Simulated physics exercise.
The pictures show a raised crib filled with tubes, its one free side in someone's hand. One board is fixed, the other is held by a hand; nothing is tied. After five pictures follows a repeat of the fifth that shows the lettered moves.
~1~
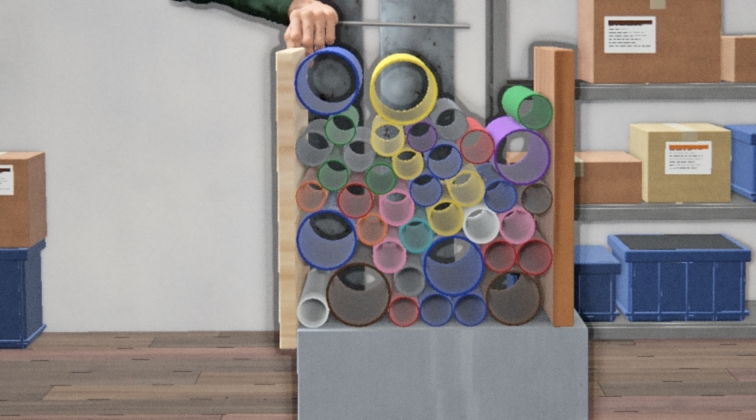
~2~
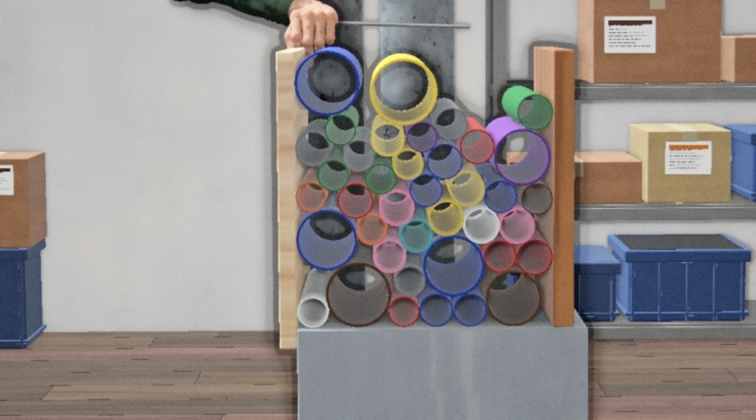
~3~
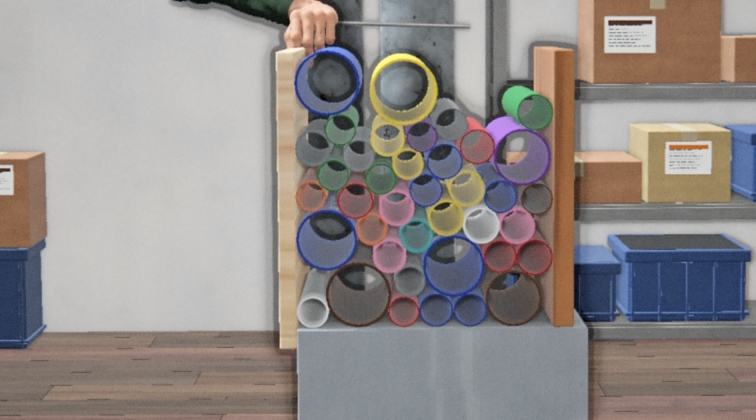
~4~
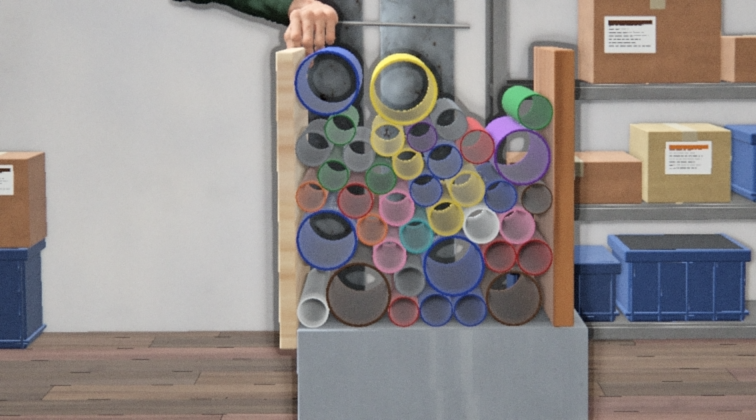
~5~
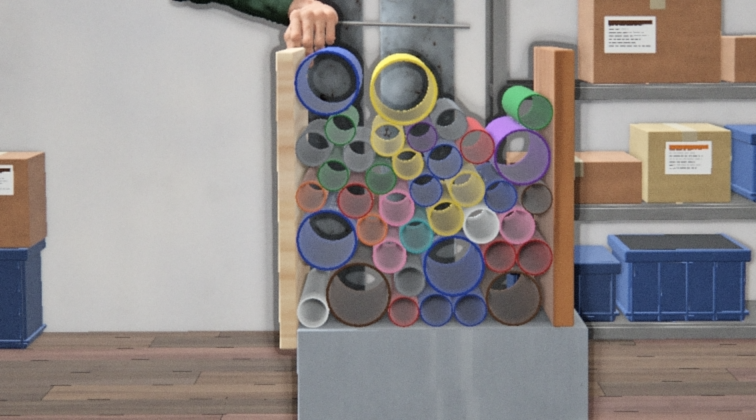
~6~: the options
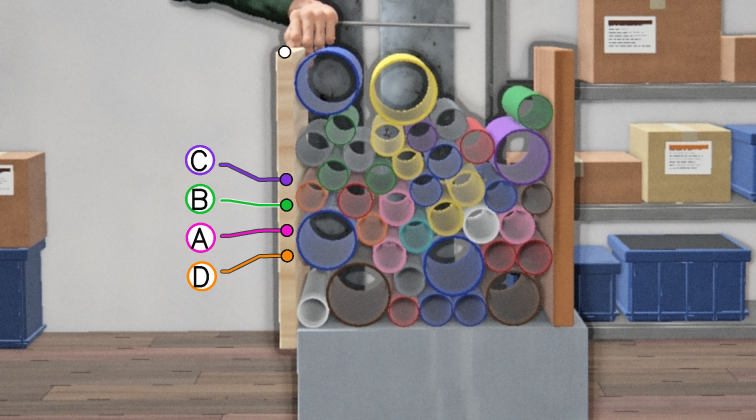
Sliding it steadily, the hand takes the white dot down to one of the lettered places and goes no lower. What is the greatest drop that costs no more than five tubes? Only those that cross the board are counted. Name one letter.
Lower it to B and no more.
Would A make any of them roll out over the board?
At A: Yes.
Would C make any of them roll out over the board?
Yes, at C.
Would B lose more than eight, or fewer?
At B, fewer than eight.
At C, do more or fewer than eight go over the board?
It loses fewer than eight.
On the marked copy, A at (287, 231); B at (287, 205); C at (286, 179); D at (287, 256); the white dot at (285, 52).
With B. Early on, top of the board (294, 119).
Further on, top of the board (295, 197).
At the end, top of the board (295, 205), three out over the board.
As for the rest, A more than five out over the board; C one out over the board; D more than five out over the board.
